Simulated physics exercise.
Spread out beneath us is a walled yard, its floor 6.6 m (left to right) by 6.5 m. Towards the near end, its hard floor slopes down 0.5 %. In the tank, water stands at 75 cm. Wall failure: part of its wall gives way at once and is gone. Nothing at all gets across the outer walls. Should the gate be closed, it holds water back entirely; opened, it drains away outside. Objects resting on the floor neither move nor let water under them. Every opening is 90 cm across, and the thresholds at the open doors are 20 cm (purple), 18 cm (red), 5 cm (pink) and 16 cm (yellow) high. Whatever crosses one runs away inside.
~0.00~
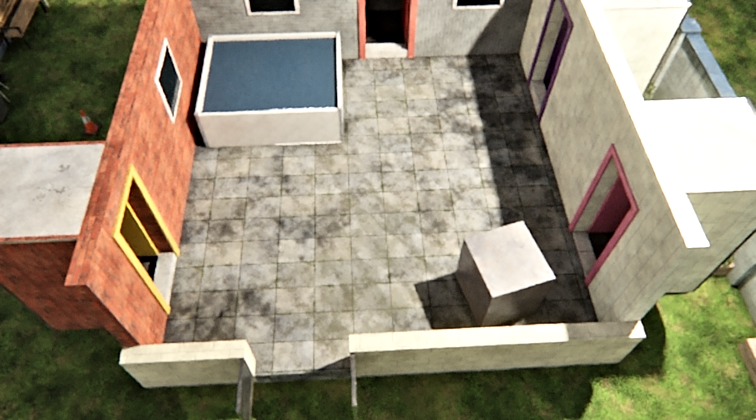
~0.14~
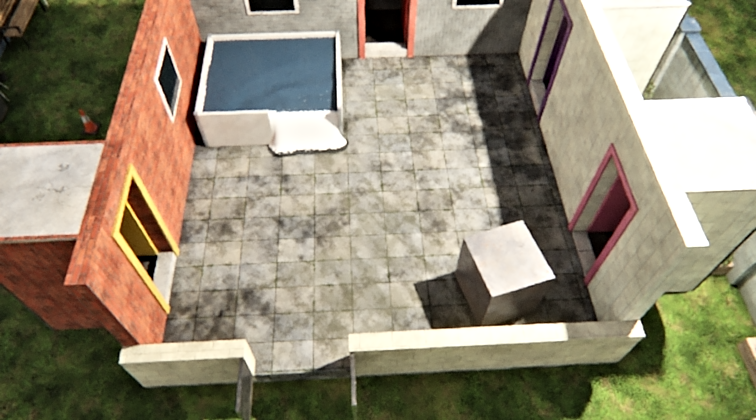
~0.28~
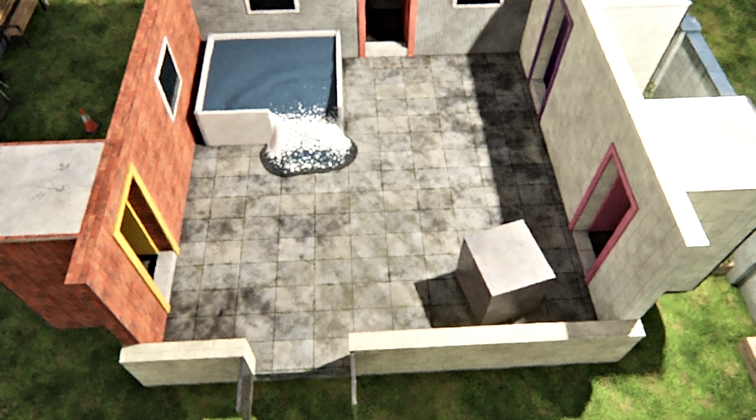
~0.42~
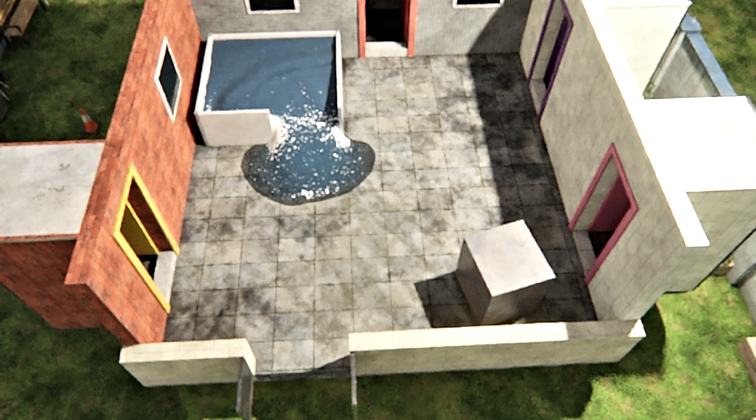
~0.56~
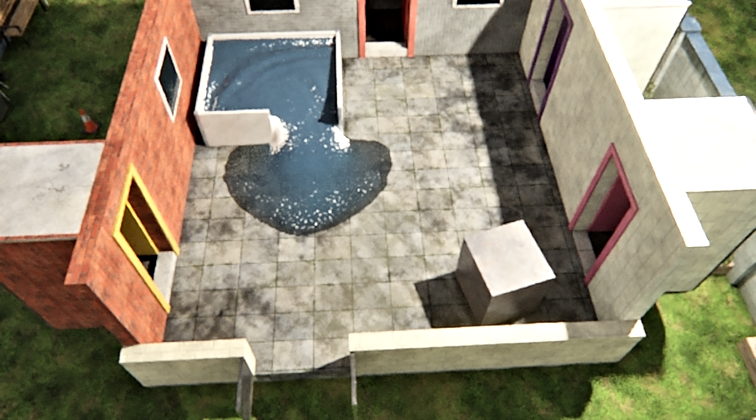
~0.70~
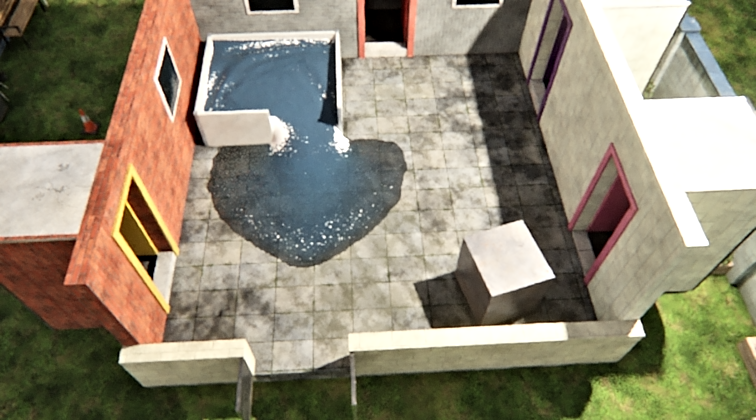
In a walled, paved yard seen from above, a white-sided tank of still blue water stands in the far left corner. Part of its front wall vanishes, and foaming water pours through the gap, spreading toward the near side in a widening, rounded pool while the tank's surface ripples and froths.
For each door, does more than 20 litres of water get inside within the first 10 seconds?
Purple door: Lags behind the figure; red door: Lags behind the figure; pink door: Outstrips the figure; yellow door: Lags behind the figure.
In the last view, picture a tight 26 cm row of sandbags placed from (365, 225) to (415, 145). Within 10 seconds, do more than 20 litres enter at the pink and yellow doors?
Well, the pink one ends up within bounds and the yellow one ends up within bounds.
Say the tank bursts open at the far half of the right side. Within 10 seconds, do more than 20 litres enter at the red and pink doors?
Red beyond, pink beyond.
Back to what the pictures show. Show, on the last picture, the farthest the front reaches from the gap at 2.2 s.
That lands around (549, 343) in the last picture.
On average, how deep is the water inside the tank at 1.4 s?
I'd put the mean depth near 52 centimetres.
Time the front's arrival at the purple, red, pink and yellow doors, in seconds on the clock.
Purple: 5.5 s; red: 8.5 s; pink: 2.4 s; yellow: 1.3 s.
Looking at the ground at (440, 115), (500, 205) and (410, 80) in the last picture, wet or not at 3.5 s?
Listed in turn: Spared so far / swamped / spared so far.
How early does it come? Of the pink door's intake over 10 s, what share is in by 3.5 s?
About 40 per cent.
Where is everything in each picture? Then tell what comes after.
In the first frame, still water, 75 cm deep, in the tank at (272, 74).
In the second frame, the front is at (343, 147), 0.7 m from the gap at (306, 132); 0.2 m2 of floor is under water; 75 cm left at the back of the tank.
In the third frame, the front is at (271, 169), 0.9 m from the gap at (307, 131); 1.0 m2 of floor is under water; 75 cm left at the back of the tank.
In the fourth frame, the front is at (286, 200), 1.4 m from the gap at (307, 132); 2.4 m2 of floor is under water; 75 cm left at the back of the tank.
In the fifth frame, the front is at (299, 232), 2.1 m from the gap at (307, 133); 4.2 m2 of floor is under water; 70 cm left at the back of the tank.
In the sixth frame, the front is at (309, 263), 2.6 m from the gap at (306, 132); 6.1 m2 of floor is under water; 64 cm left at the back of the tank.
After 1.4 s water covers 45 % of the floor and is deepest (40 cm) near (320, 150); purple door not reached, red door not reached, pink door not reached, yellow door 4 cm at the sill, 0 L in.
After 2.2 s water covers 55 % of the floor and is deepest (38 cm) near (172, 363); purple door not reached, red door not reached, pink door not reached, yellow door 8 cm at the sill, 0 L in.
After 3.5 s water covers 60 % of the floor and is deepest (26 cm) near (597, 340); purple door not reached, red door not reached, pink door 14 cm at the sill, 38 L in, yellow door 16 cm at the sill, 1 L in.
After 6.0 s water covers 70 % of the floor and is deepest (16 cm) near (381, 352); purple door 3 cm at the sill, 0 L in, red door not reached, pink door 9 cm at the sill, 80 L in, yellow door 9 cm at the sill, 2 L in.
After 10.0 s water covers 95 % of the floor and is deepest (12 cm) near (597, 340); purple door 4 cm at the sill, 0 L in, red door 3 cm at the sill, 0 L in, pink door 6 cm at the sill, 97 L in, yellow door 7 cm at the sill, 2 L in.
